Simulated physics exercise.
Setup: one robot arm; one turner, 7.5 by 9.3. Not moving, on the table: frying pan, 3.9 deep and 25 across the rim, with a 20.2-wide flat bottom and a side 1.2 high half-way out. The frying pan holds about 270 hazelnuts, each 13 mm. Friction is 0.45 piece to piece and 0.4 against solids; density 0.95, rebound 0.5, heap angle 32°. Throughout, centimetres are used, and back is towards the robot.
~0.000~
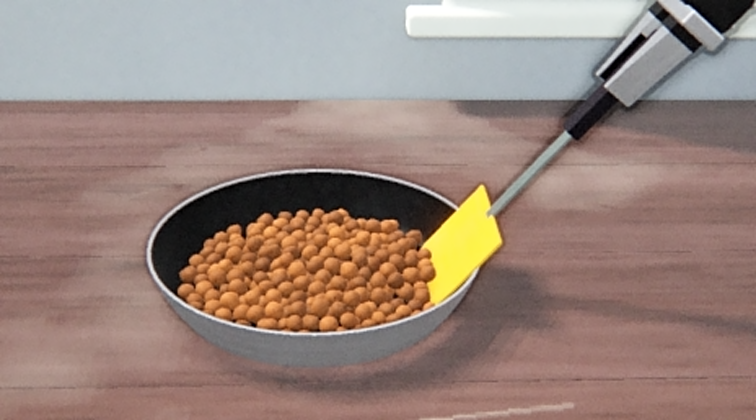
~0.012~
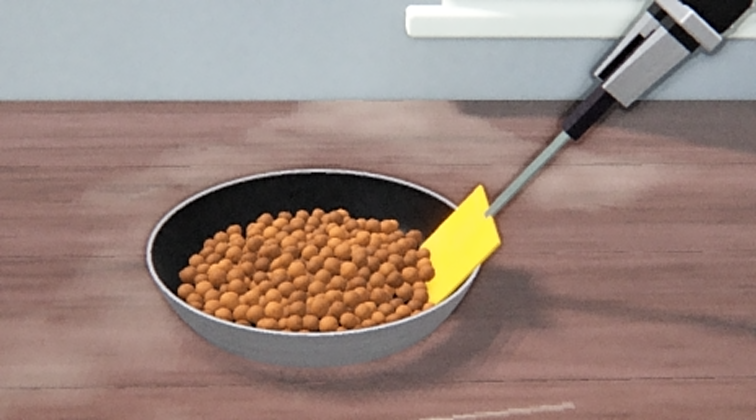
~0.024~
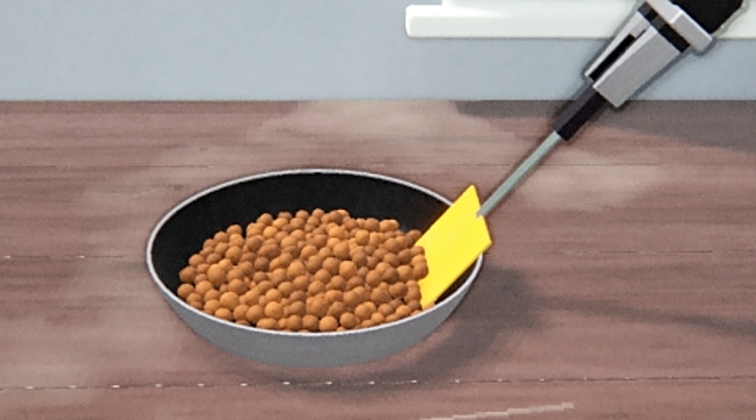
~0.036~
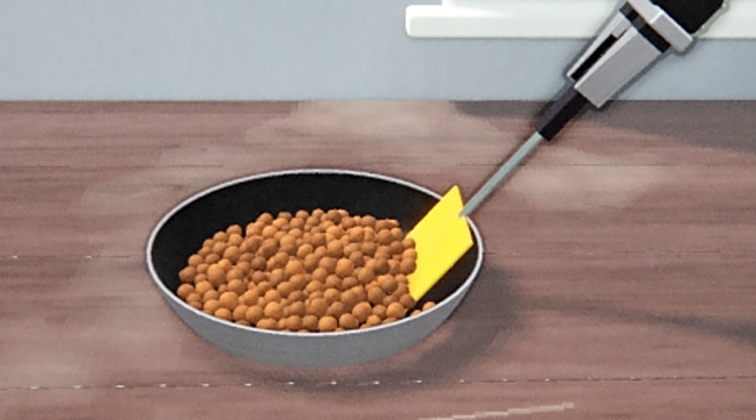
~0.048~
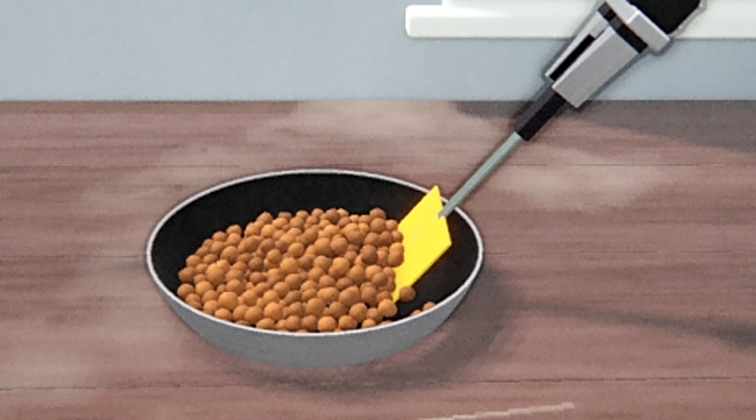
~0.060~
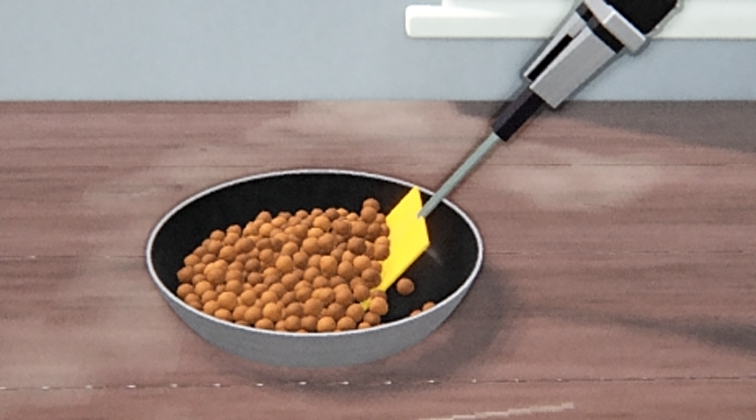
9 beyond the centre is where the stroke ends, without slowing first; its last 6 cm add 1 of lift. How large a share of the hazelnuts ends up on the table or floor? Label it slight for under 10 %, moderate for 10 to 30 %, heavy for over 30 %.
Label: Heavy.
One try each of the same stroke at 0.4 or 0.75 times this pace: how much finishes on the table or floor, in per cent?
The two tries give roughly 10 and 30 in a hundred.
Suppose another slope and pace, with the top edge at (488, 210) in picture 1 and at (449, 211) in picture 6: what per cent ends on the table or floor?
Some 20 percent ends up on the table or floor.
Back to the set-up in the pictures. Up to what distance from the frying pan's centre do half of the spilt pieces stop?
Roughly 32 centimetres.
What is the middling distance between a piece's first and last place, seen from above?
Roughly 6 cm.
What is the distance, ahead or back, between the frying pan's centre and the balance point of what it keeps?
Offset: About 4.0 cm, ahead.
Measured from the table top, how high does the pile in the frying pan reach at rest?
About 4.5 cm above the table.
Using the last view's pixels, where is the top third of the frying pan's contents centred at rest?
Close to pixel (201, 264).
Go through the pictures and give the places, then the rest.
The first picture shows the turner top edge at (492, 213), sloping 51°; upper third of the load around (319, 265), from x 185 to 430, top at y 215; 272 in the frying pan.
The second picture shows the turner top edge at (490, 213), sloping 51°; upper third of the load around (319, 265), from x 185 to 430, top at y 215.
The third picture shows the turner top edge at (481, 213), sloping 51°; upper third of the load around (319, 265), from x 185 to 430, top at y 215.
The fourth picture shows the turner top edge at (464, 213), sloping 51°; upper third of the load around (324, 261), from x 185 to 430, top at y 215.
The fifth picture shows the turner top edge at (443, 214), sloping 51°; upper third of the load around (334, 260), from x 185 to 430, top at y 215.
The sixth picture shows the turner top edge at (422, 214), sloping 51°; upper third of the load around (330, 256), from x 185 to 430, top at y 205; 272 in the frying pan.
After 0.09 s, sloping 51°, highest piece 7 above the table; 272 in the frying pan.
After 0.12 s, sloping 51°, highest piece 8 above the table; 272 in the frying pan.
After 0.33 s, sloping 51°, highest piece 19 above the table; 171 in the frying pan, 76 on the table or floor, 25 on the blade or in flight.
After 1.38 s, sloping 51°, highest piece 4 above the table; 171 in the frying pan, 101 on the table or floor.
In the end, 171 in the frying pan, 101 on the table or floor. That is 37 % on the table or floor.
